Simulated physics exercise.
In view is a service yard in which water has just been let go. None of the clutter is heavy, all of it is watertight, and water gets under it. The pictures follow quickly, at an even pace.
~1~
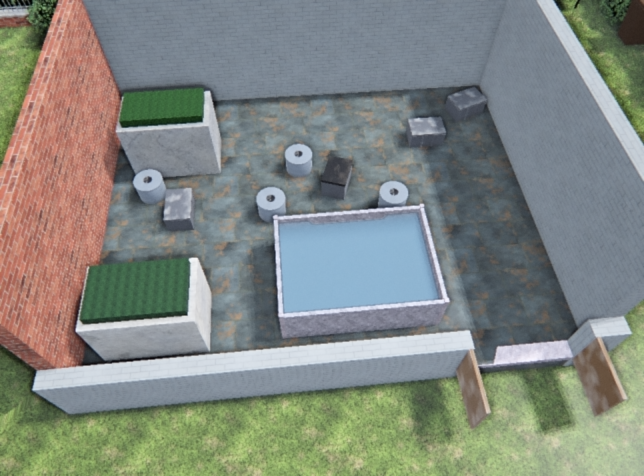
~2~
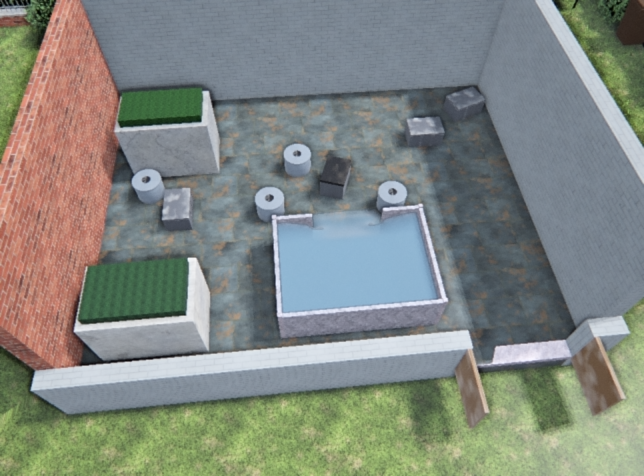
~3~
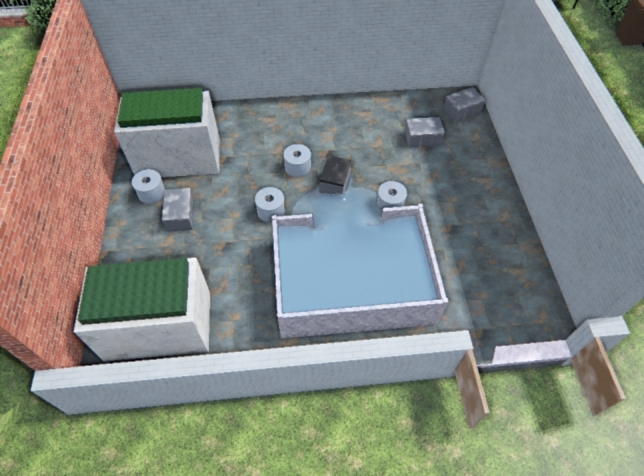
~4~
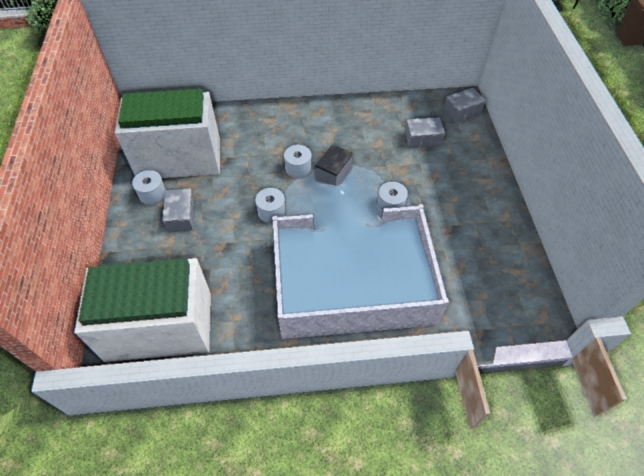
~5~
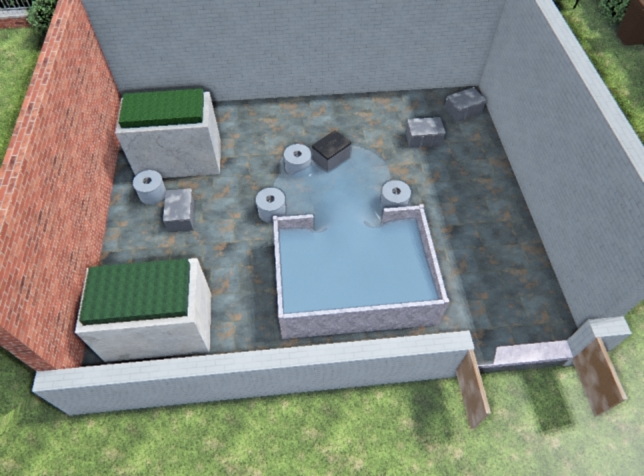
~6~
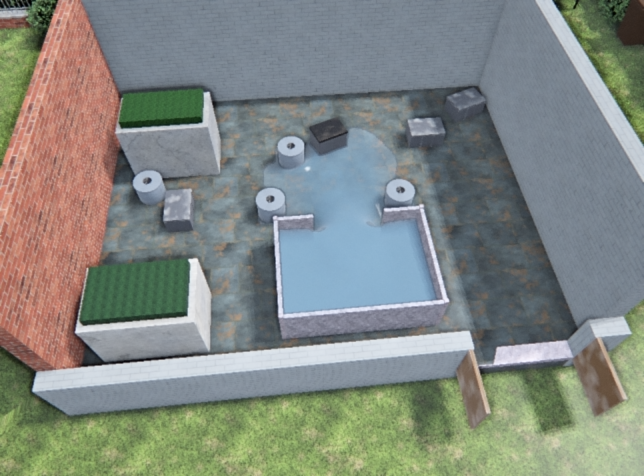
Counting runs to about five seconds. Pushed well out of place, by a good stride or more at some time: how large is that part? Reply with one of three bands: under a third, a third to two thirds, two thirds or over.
A third to two thirds.
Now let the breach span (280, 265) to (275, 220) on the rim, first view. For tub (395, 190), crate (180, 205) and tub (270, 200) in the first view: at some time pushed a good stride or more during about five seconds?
Object by object: Short of it, covered the distance, short of it.
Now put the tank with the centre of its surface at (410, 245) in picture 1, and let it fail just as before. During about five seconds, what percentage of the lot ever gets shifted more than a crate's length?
Estimate: Near 60 per cent of them.
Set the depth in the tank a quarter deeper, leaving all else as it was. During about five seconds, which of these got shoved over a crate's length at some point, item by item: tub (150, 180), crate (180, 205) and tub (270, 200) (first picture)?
Fell short, fell short, fell short.
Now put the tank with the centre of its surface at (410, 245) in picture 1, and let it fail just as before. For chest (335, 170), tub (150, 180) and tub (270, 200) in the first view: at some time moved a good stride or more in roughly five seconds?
Far enough, Not far, Not far.
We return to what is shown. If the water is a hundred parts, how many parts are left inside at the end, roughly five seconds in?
Estimate: About 100 %.
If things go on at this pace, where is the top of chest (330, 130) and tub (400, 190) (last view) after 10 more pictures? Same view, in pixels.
Estimate: First at (322, 78), second at (428, 189), approximately.
A moment on, 2 of 8 are well off their spots; 0 afloat.
Next, 4 of 8 are well off their spots; 3 afloat.
Later, 5 of 8 are well off their spots; 4 afloat.
In the end, 5 of 8 are well off their spots, and 5 have been at some point; 3 afloat.
